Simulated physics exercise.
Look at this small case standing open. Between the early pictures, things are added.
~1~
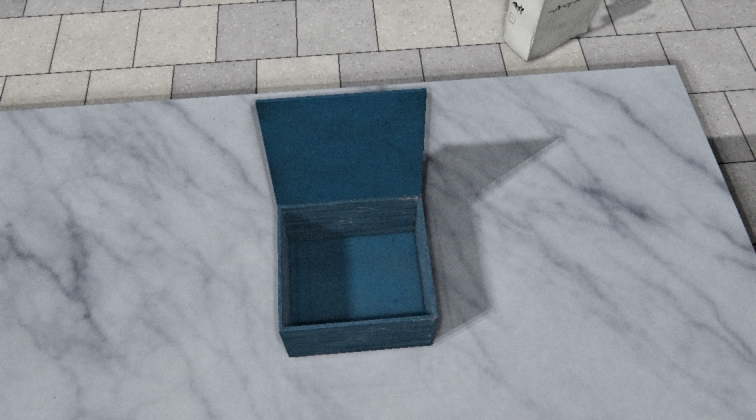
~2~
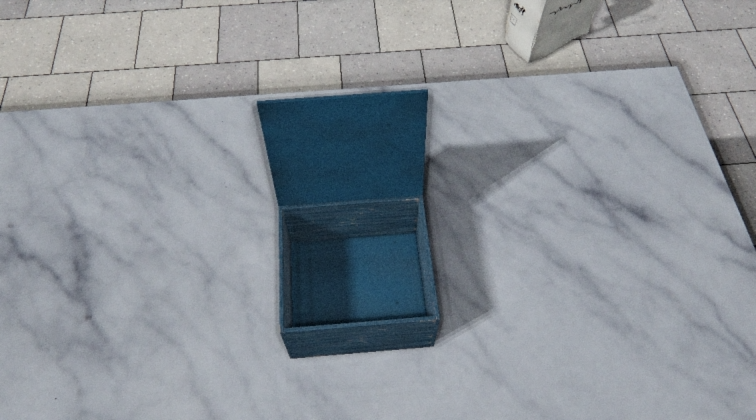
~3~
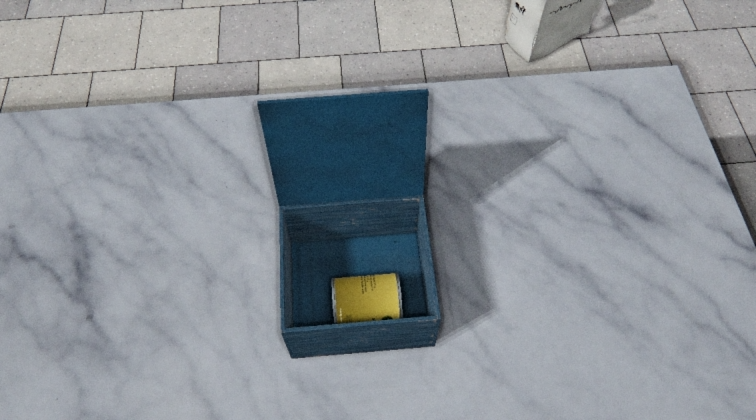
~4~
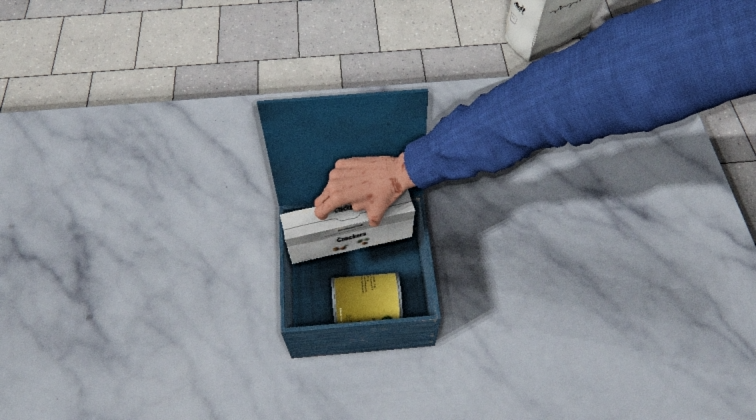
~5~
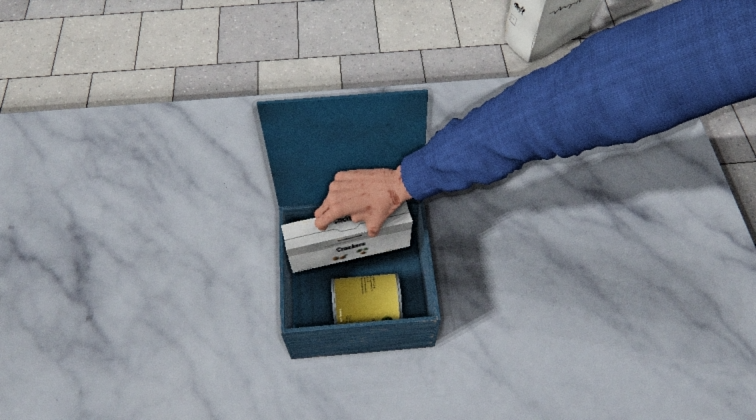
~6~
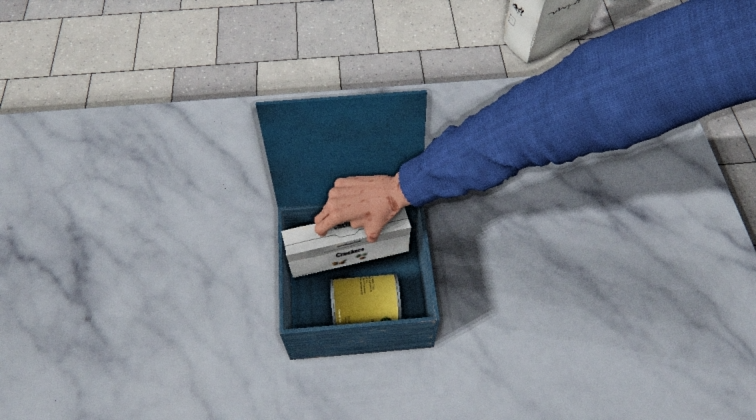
Yellow tin appearing in an open blue box on a marble surface, then a blue-sleeved hand lowering a white packet in behind it.
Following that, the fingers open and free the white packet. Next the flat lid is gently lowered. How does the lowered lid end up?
Oh look, the lid finishes down.
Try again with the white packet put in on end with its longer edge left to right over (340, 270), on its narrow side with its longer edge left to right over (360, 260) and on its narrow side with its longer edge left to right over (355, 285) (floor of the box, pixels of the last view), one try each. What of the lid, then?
Okay, so first it doesn't close, then it closes properly, and last it closes properly.
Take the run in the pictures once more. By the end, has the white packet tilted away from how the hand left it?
The white packet stays as it was set.
Then, 1.10 s later than the last frame, lid starting down; white packet moved a little near (346, 258).
Then, 1.80 s later than the last frame, lid 32° above the rim; white packet moved a little near (346, 258).
When it is over, lid shut; moved from the start, white packet; yellow tin as before. End places, in pixels of the last picture, white packet near (346, 258).
